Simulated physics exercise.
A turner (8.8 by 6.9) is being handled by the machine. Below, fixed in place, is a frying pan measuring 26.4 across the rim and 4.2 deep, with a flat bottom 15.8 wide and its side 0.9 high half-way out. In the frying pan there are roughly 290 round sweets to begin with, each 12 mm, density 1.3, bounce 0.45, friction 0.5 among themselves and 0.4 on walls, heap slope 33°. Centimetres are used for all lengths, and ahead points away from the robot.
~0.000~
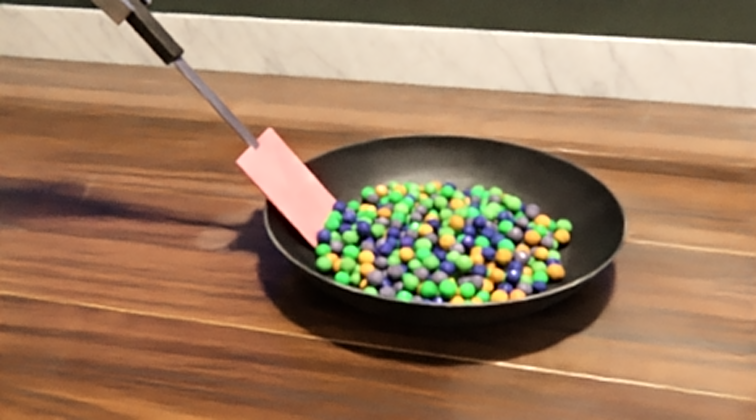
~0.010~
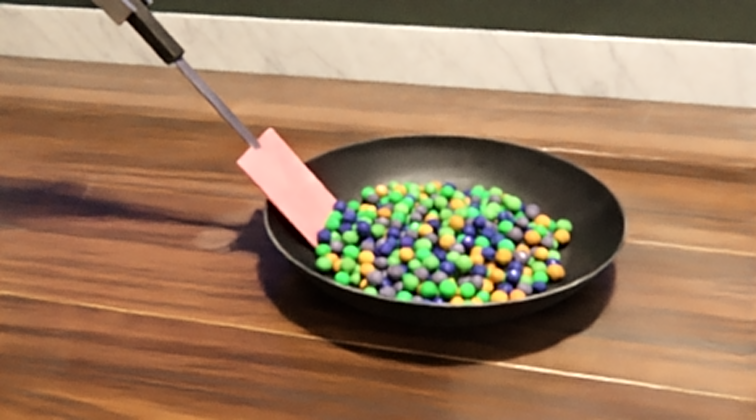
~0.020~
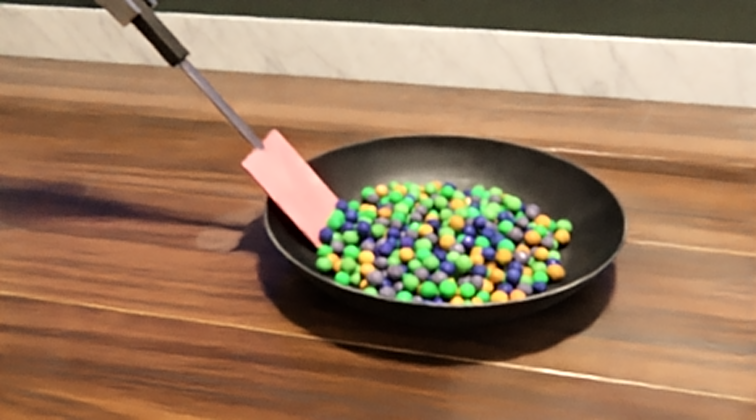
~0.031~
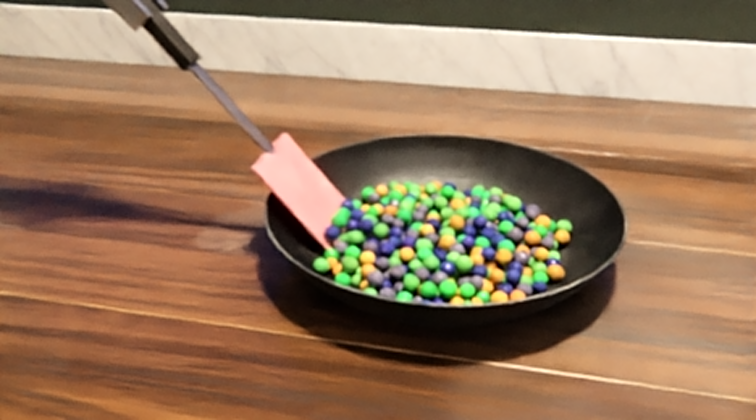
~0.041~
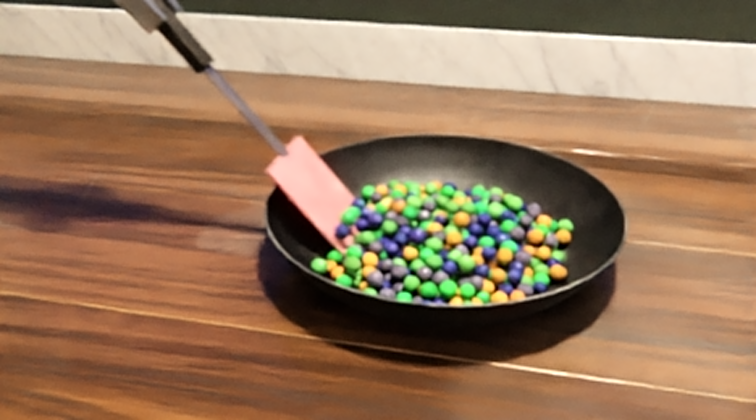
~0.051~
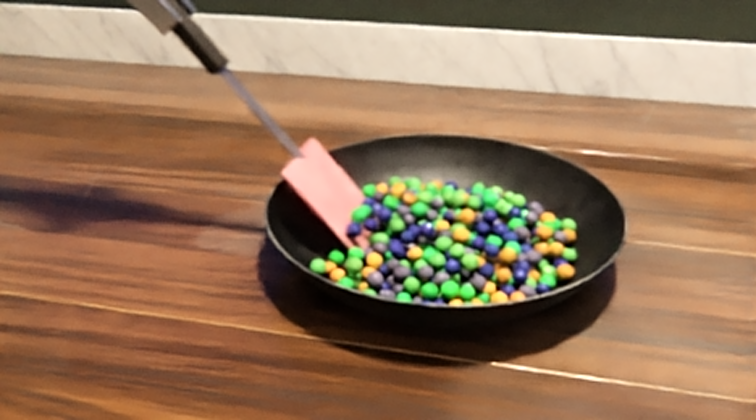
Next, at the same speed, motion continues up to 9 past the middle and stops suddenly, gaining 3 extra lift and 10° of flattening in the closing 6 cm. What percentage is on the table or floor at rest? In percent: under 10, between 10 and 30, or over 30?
Between 10 and 30 percent.
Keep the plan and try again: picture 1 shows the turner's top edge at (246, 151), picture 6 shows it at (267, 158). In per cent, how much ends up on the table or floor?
Some 5 percent ends up on the table or floor.
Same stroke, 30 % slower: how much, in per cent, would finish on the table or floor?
Then around 10 percent would finish on the table or floor.
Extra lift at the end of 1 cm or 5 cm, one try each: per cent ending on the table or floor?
First try around 15 percent, second try around 15 percent.
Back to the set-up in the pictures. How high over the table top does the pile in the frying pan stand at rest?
Roughly 4.0 centimetres.
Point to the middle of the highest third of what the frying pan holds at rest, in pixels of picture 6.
At about (541, 250).
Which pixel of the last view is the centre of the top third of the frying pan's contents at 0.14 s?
(522, 220).
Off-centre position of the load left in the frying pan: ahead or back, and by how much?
I'd put it at roughly 3.5 cm toward the front.
After 0.09 s, sloping 49°, highest piece 6 above the table; 289 in the frying pan.
After 0.14 s, sloping 47°, highest piece 7 above the table; 289 in the frying pan.
After 0.36 s, sloping 39°, highest piece 10 above the table; 238 in the frying pan, 43 on the table or floor, 8 on the blade or in flight.
After 1.41 s, sloping 39°, highest piece 4 above the table; 238 in the frying pan, 51 on the table or floor.
At rest, 238 in the frying pan, 51 on the table or floor. That is 18 % on the table or floor.
